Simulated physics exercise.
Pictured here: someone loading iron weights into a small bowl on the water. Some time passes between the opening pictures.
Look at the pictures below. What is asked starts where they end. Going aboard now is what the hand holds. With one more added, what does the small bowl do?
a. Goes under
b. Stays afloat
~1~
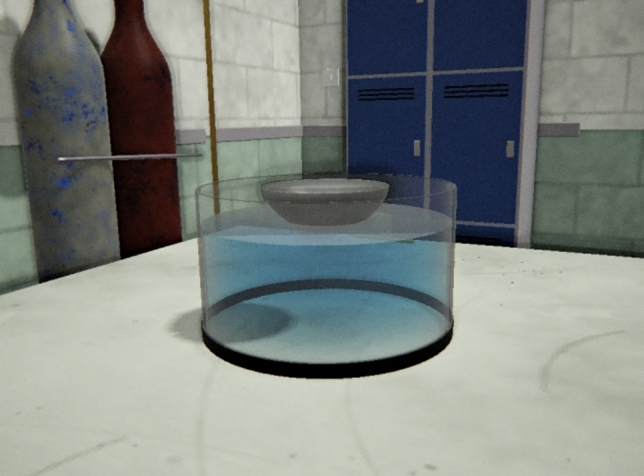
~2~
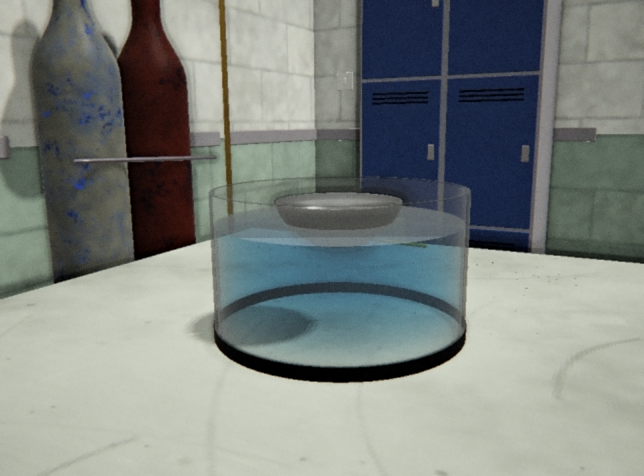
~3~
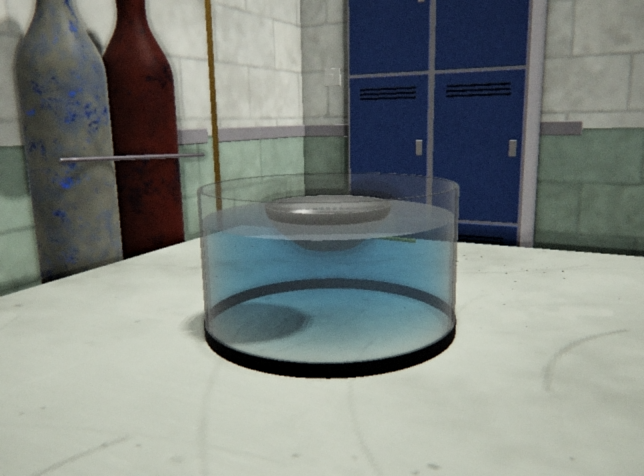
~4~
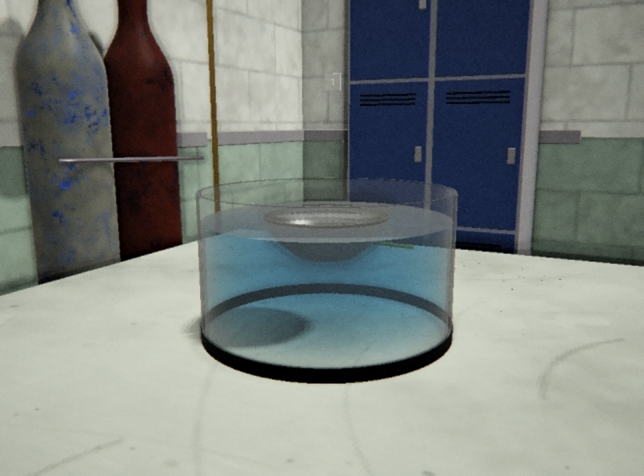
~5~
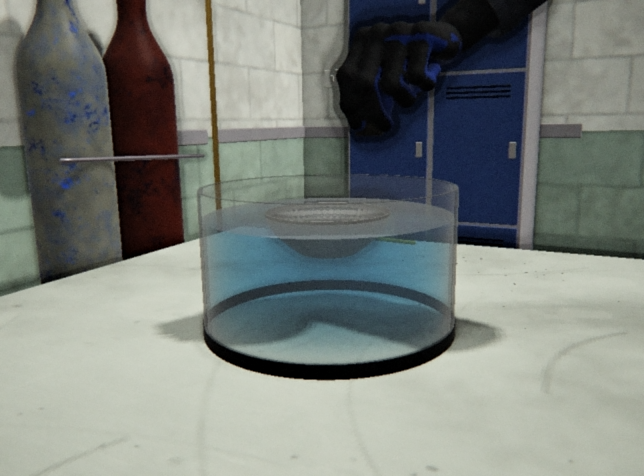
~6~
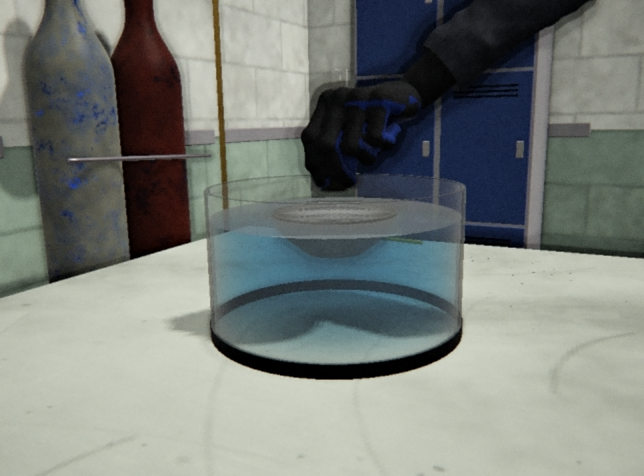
The answer is a.
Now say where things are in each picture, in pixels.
The first picture shows small bowl (325, 187) empty; most of its side above the surface.
The second picture shows small bowl (339, 202) with one aboard; about half of its side above the surface.
The third picture shows small bowl (328, 205) with two aboard; about a third of its side above the surface.
The fourth picture shows small bowl (326, 216) with three aboard; hardly any of its side above the surface.
The fifth picture shows small bowl (328, 213) with three aboard; hardly any of its side above the surface; the next iron weight in the hand at (369, 123).
The sixth picture shows small bowl (334, 212) with three aboard; hardly any of its side above the surface; the next iron weight in the hand at (334, 179).
Soon after, the iron weight is in and the small bowl dips.
Later, water pours in over its edge.
In the end, the small bowl lies on the bottom with its load.
